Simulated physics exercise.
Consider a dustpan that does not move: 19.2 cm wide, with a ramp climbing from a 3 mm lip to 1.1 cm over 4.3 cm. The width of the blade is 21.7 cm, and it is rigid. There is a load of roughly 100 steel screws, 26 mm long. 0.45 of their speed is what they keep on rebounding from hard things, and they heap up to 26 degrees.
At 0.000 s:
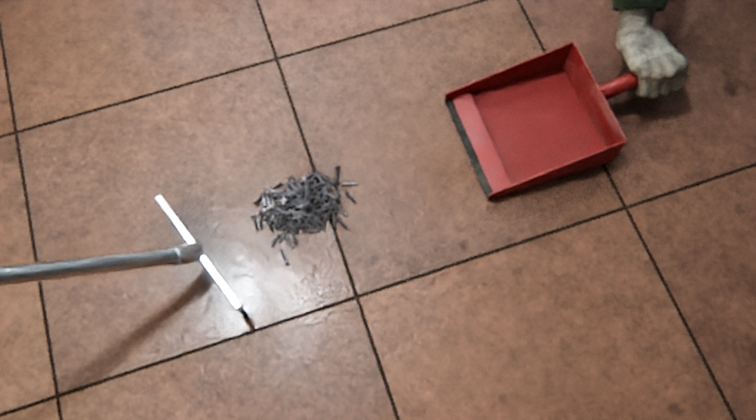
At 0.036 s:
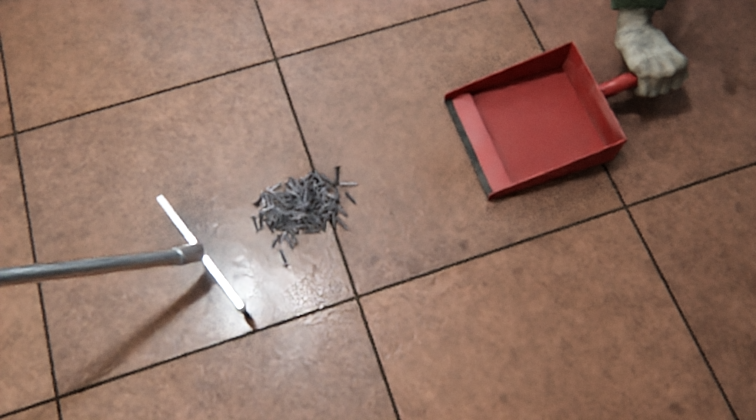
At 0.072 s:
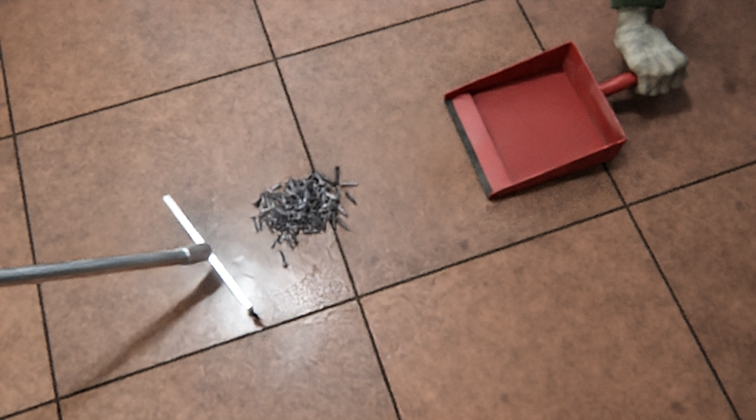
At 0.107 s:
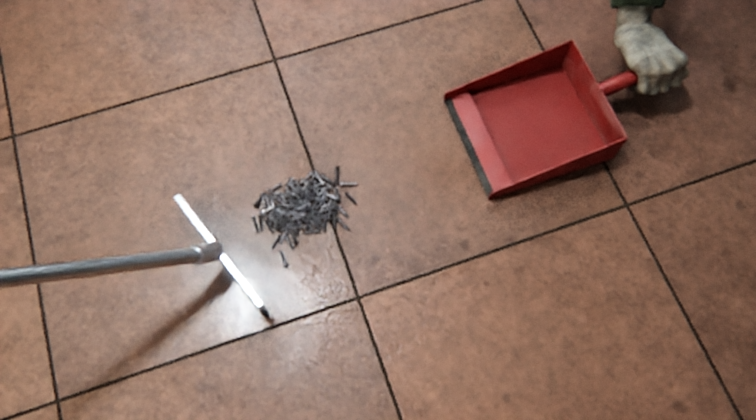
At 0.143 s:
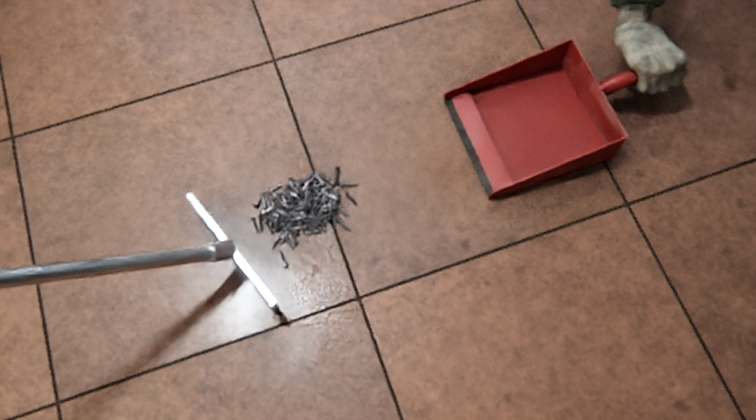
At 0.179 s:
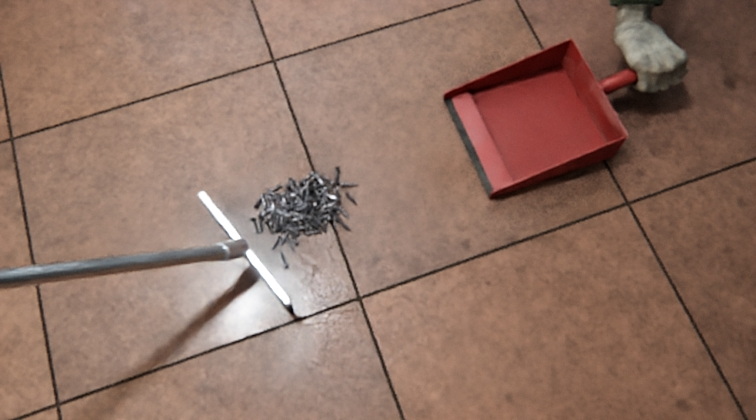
A gloved hand held a red dustpan still on the brown tiled floor while a white blade on a long metal handle slid a short way right, up close to a small pile of screws.
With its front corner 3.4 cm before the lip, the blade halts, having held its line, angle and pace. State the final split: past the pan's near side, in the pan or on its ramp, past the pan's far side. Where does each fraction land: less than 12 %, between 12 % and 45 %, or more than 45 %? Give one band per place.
Outcome: Past the pan's near side: It gets a trickle. In the pan or on its ramp: It gets a trickle. Past the pan's far side: It gets a trickle.
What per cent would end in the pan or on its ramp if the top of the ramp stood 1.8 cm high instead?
Near 0 per cent, then.
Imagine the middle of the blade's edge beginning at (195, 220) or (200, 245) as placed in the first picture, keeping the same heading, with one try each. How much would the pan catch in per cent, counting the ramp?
About 0 and 0 per cent.
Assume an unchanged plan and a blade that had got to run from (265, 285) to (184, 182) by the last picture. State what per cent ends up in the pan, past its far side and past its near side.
Pan: 0, far side: 70, near side: 0.
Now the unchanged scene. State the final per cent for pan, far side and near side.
Near side 5 %, pan 0 %, far side 0 %.
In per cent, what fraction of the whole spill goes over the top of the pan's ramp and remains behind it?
About 0 %.
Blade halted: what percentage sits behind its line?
Roughly 45 in a hundred.
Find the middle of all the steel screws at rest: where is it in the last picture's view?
When it all comes to rest, the middle is near (408, 162).
Then, at 0.48 s, middle of the blade 23 cm from the lip; 0 % over the lip, far side 0 %, near side 0 %.
After 0.69 s, middle of the blade 13 cm from the lip; 0 % over the lip, far side 0 %, near side 0 %.
After 1.00 s, middle of the blade 7 cm from the lip; 0 % over the lip, far side 0 %, near side 5 %.
By 1.6 s all is still; near side 5 %, pan 0 %, far side 0 %, in front of the lip or behind the blade 95 %.
